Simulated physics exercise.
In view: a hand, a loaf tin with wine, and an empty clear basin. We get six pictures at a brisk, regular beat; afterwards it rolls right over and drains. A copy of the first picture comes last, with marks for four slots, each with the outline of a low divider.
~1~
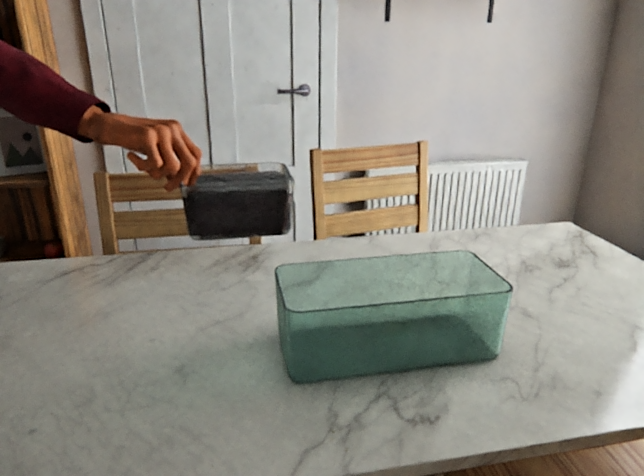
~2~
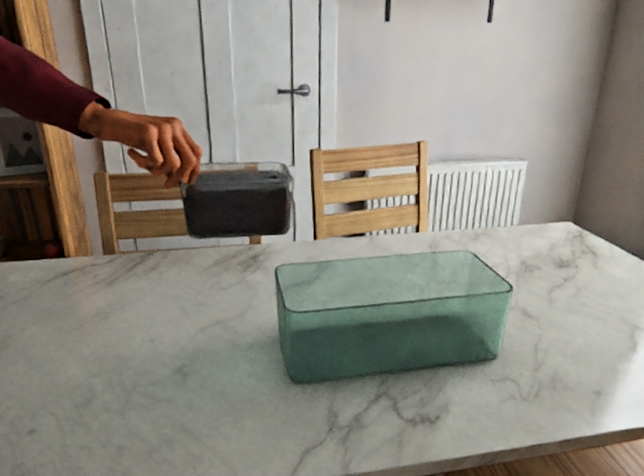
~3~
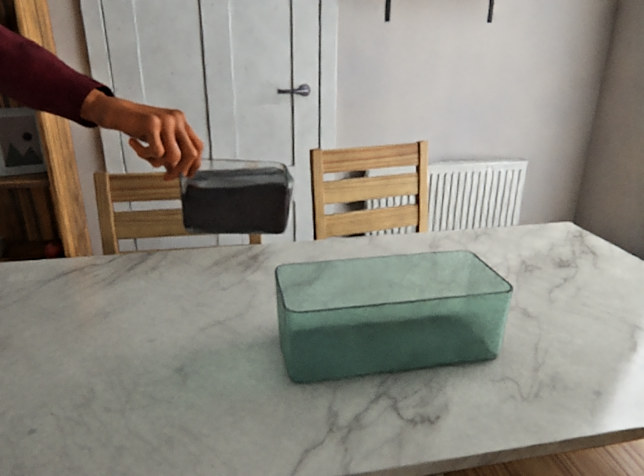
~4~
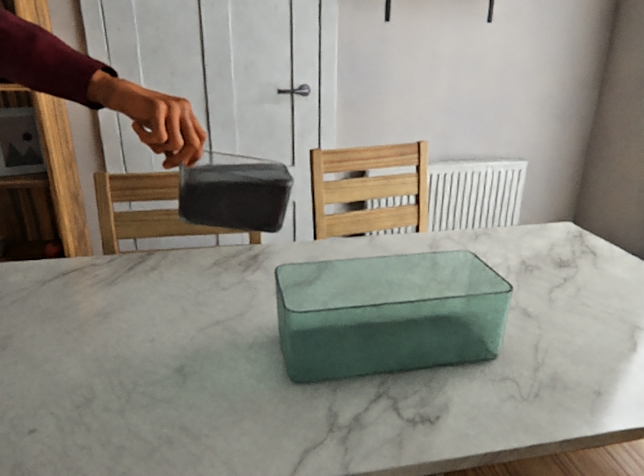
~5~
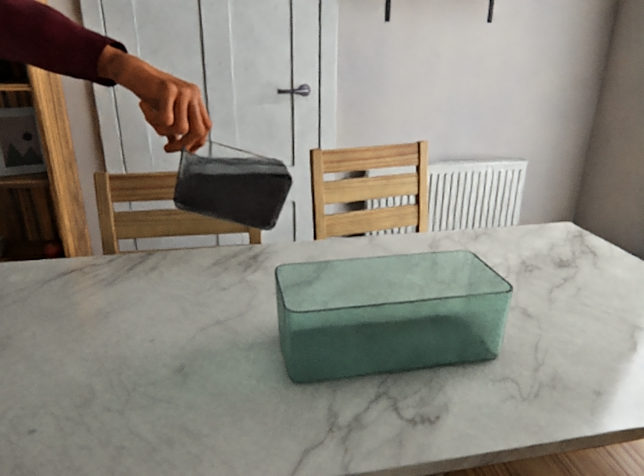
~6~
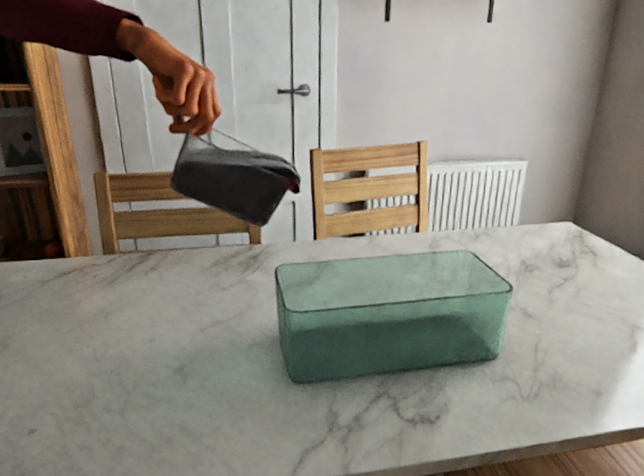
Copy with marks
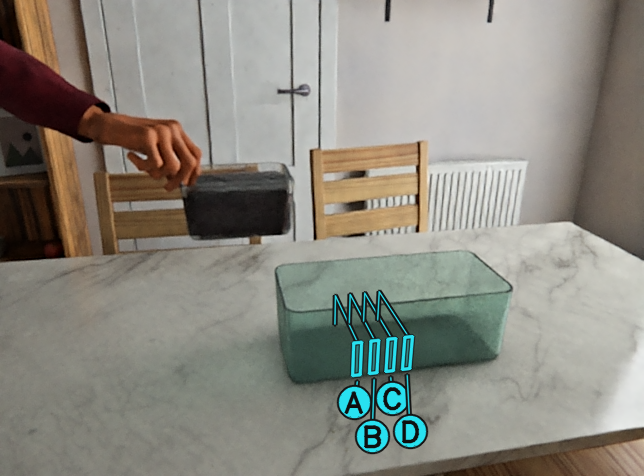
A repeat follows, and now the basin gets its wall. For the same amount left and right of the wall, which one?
The best slot is C.
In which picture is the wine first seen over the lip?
Picture 5.
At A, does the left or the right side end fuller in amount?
The right side.
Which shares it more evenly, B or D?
That is slot B.
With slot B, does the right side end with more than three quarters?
No.
In cyan, A at (357, 381); B at (374, 379); C at (390, 377); D at (407, 375).
If A is chosen, about 12 % ends left of the wall and 83 % right of it; 5 % is lost outside.
If B is chosen, about 28 % ends left of the wall and 67 % right of it; 5 % is lost outside.
If C is chosen, about 50 % ends left of the wall and 45 % right of it; 5 % is lost outside.
If D is chosen, about 89 % ends left of the wall and 7 % right of it; 4 % is lost outside.
